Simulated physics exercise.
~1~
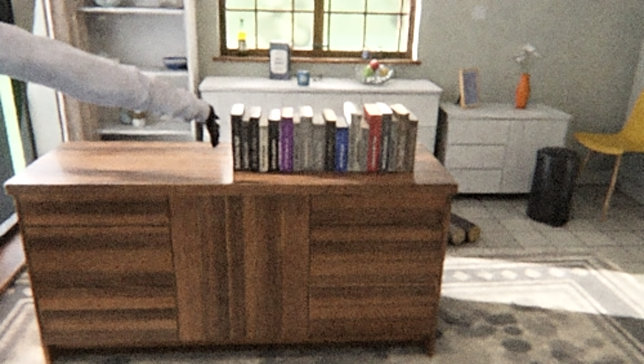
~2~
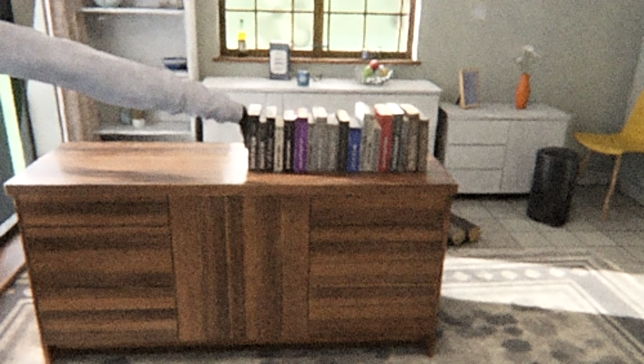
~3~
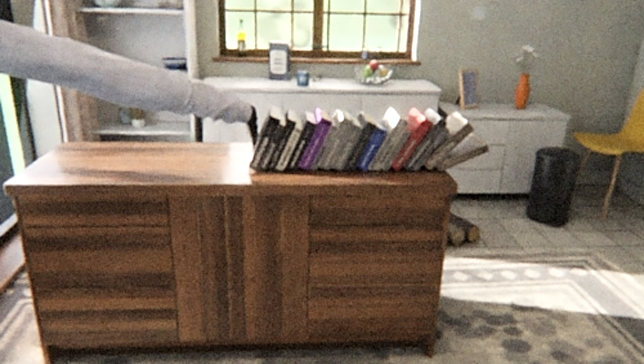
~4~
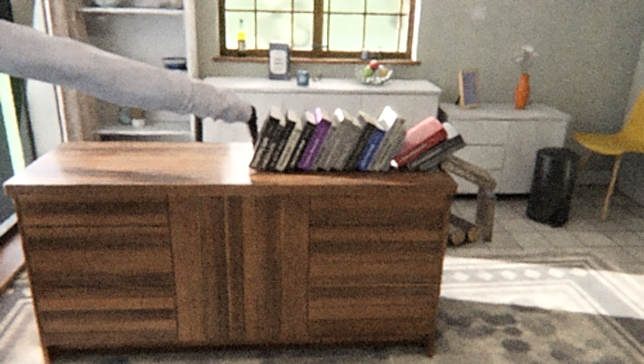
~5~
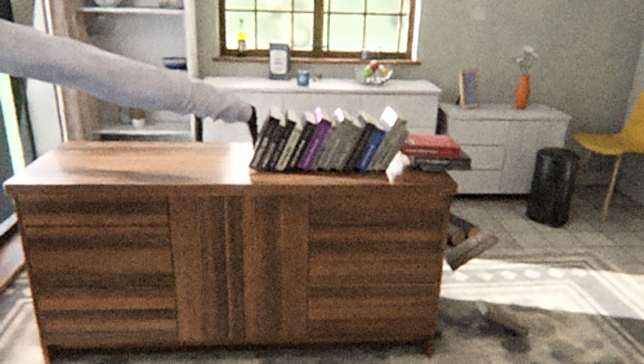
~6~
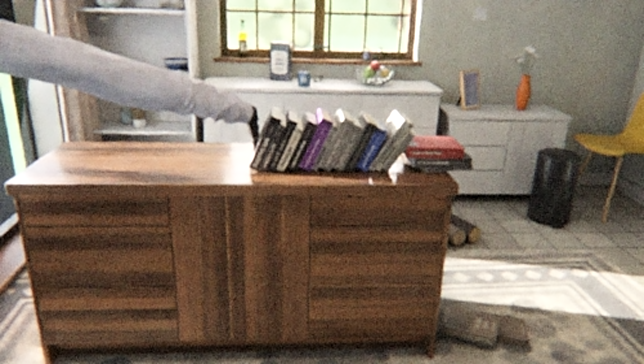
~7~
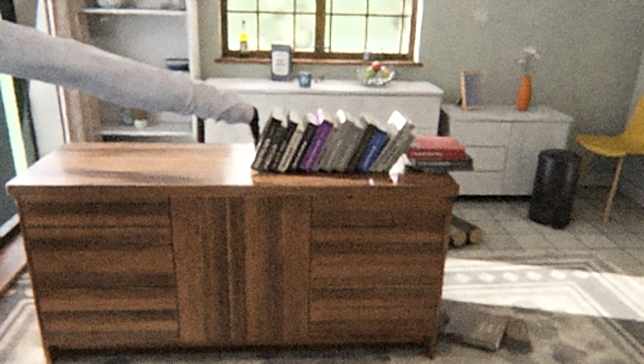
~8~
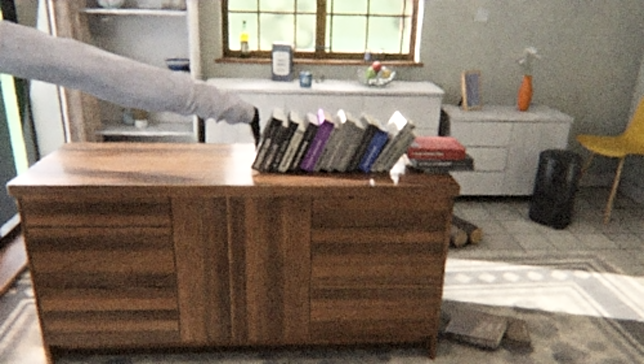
At first, a row of upright books stands on a wooden cabinet in a bright room, with a gray-sleeved arm reaching in from the left. The arm pushes the near end of the row, and the books slide a little to the right and begin to tilt. Soon the whole row leans rightward, and two books at the far end tip over the cabinet's edge and drop to the floor. The red book topples onto its side near the corner. Finally it lies still on top, jutting past the edge, while the purple and blue books stay leaning.
